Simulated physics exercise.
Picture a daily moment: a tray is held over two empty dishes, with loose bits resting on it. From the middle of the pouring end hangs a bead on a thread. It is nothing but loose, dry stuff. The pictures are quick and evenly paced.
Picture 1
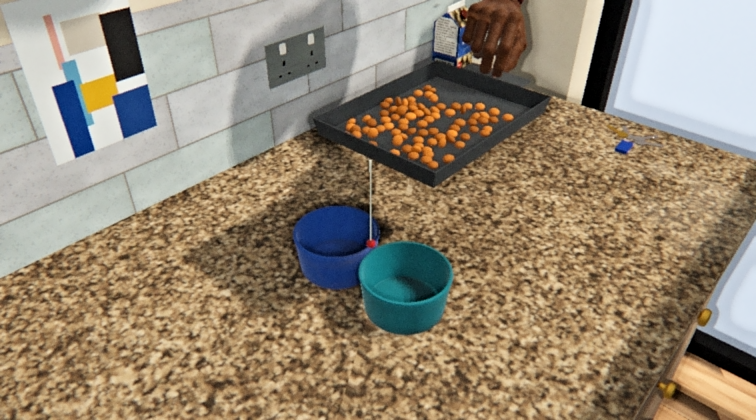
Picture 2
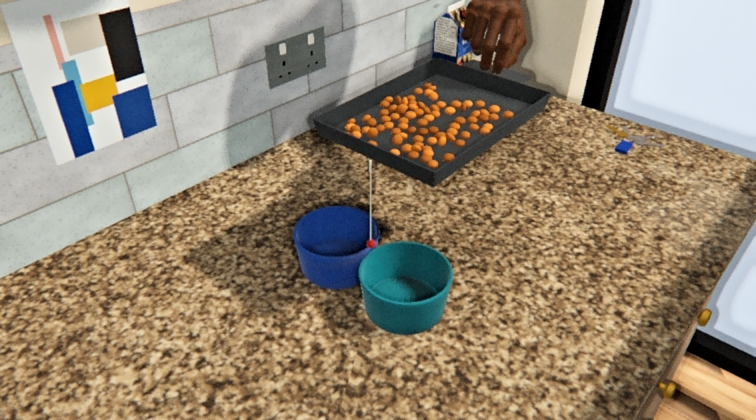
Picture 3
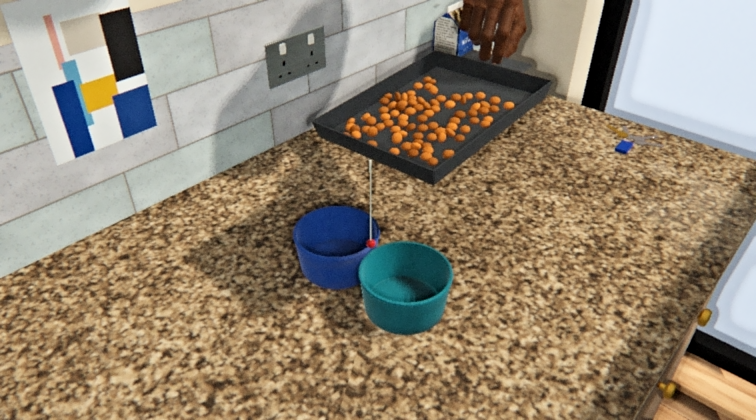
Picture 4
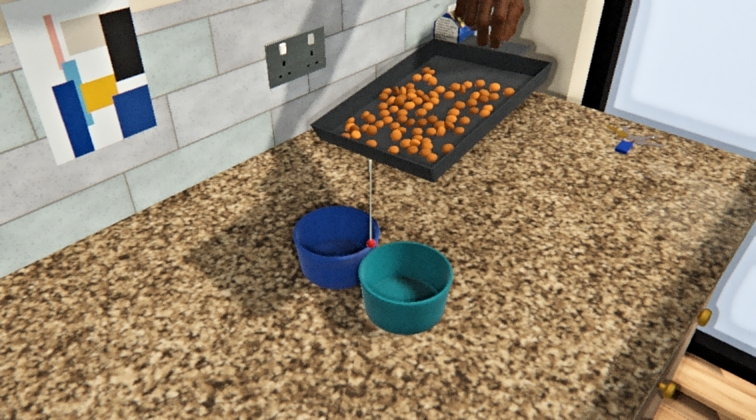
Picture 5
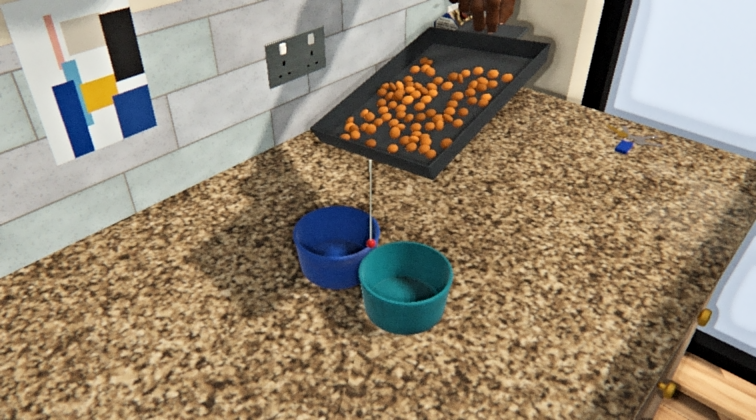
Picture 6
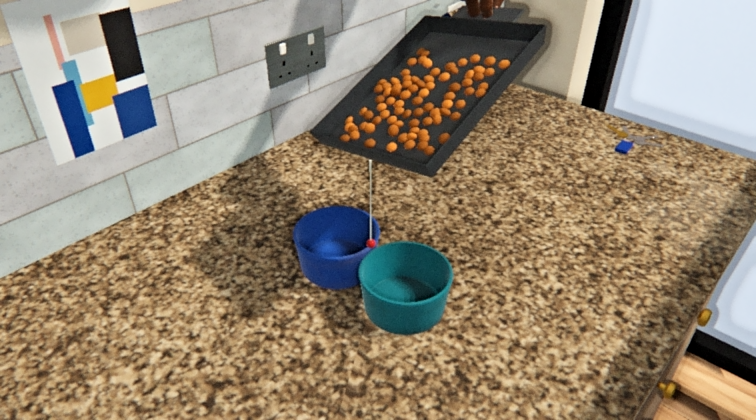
In the video, a hand holds a dark tray of small orange pieces above a blue dish and a teal dish on a speckled countertop, then gradually raises the far end, tilting the tray toward its lower left corner.
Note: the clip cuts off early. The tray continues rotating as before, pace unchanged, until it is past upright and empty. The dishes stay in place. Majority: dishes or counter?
Dishes.
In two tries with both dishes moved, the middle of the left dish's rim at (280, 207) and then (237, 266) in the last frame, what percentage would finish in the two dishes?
In order: 90 percent and 0 percent.
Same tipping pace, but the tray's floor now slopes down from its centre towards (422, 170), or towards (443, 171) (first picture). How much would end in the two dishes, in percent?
I'd put it at some 80 % and then some 90 %.
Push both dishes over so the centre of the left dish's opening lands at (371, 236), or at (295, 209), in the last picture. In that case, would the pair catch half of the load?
Taking them in turn, it's short of half and then beyond half.
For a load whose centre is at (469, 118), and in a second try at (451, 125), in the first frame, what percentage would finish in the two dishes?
Close to 70 per cent, followed by close to 70 per cent.
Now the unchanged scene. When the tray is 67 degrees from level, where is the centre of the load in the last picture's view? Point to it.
The load is centred around (351, 132).
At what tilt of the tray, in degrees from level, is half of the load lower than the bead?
Near 110 degrees.
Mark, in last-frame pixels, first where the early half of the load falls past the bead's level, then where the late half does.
(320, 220) for the early half, (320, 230) for the late half.
Soon, tray tipped steeply; all on the tray.
A while on, tray tipped past a quarter turn; about a third on the tray; about a third in the left dish; a stray few outside both; about a third in the air.
Towards the end, tray tipped past a quarter turn; most in the left dish; a small part outside both.
Finally, tray tipped past a quarter turn; none in the right dish; most in the left dish; a small part outside both.
